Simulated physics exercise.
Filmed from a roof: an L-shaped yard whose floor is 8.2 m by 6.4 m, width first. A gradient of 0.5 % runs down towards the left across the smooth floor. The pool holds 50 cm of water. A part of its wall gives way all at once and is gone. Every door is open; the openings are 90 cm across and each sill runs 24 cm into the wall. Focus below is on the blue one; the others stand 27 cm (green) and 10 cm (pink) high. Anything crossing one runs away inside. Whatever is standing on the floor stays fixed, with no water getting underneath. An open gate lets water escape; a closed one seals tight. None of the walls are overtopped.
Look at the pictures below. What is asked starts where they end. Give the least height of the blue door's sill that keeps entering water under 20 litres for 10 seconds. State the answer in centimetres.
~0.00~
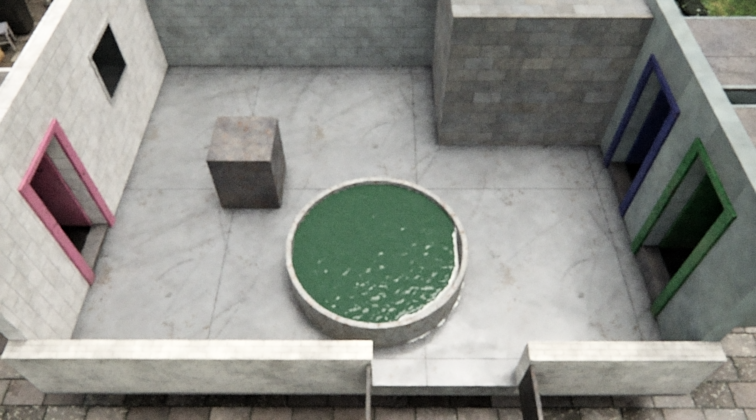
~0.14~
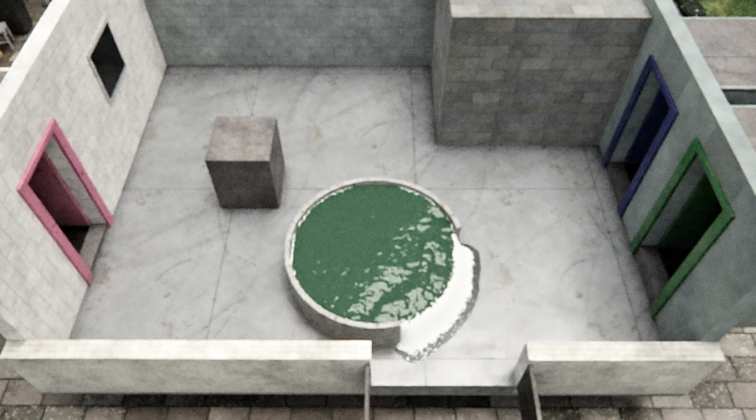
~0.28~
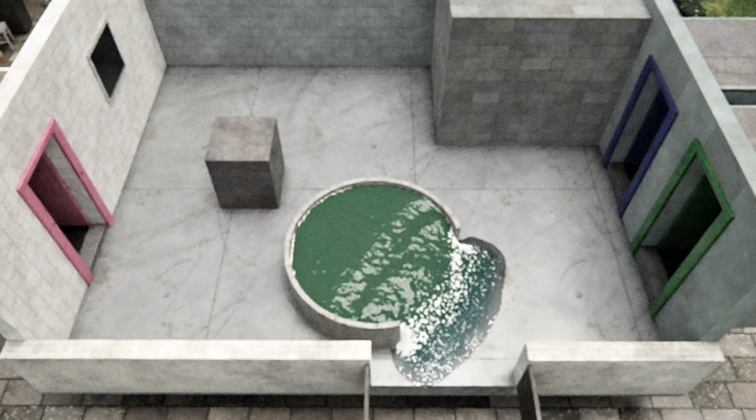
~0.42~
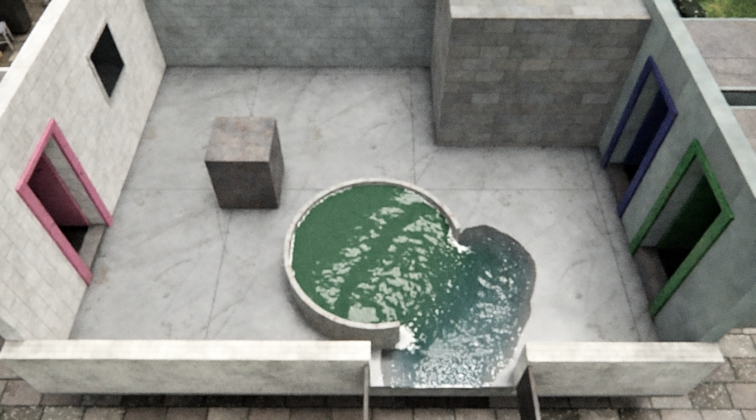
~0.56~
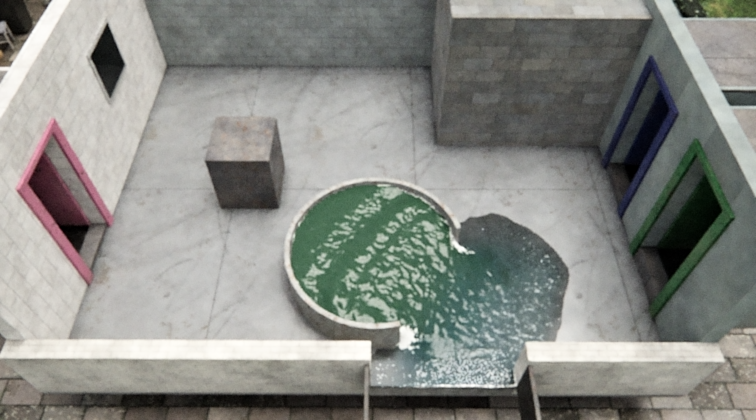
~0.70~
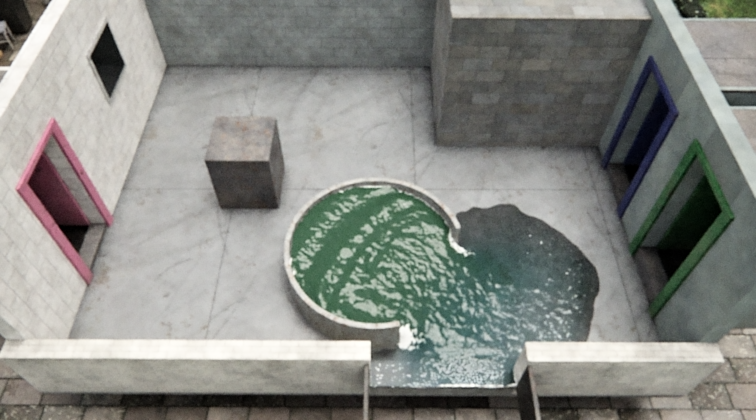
Roughly 8.5 cm.
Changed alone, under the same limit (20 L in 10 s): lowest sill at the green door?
Green door, minimum about 18 cm.
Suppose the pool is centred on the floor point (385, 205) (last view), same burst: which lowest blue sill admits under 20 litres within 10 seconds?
Then close to 13.0 cm.
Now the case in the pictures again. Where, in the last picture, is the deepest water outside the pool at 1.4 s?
Look close to (664, 369).
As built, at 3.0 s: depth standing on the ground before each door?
Depths, in cm - green: 22, blue: 11, pink: 0.
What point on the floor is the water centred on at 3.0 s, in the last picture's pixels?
Centre of mass: About (485, 280) px.
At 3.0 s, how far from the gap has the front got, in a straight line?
Reach: Approx. 4.2 m.
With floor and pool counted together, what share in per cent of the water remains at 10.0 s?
Some 68 %.
After 1.4 s water covers 20 % of the floor, deepest (33 cm) near (664, 369); it has not reached the blue door.
After 3.0 s water covers 20 % of the floor, deepest (30 cm) near (623, 369); 11 cm at the blue door, 0 litres in over its 16 cm sill.
After 10.0 s water covers 70 % of the floor, deepest (12 cm) near (166, 68); 7 cm at the blue door, 0 litres in over its 16 cm sill.
At the blue door as built, the water arrived by 1.8 s and peaked near 12 cm at 6.8 s.
With a sill of 6.5 cm, 42 litres would have come in within the 10 s; with 10.5 cm, 8 litres. So under 20 litres takes about 8.5 cm.
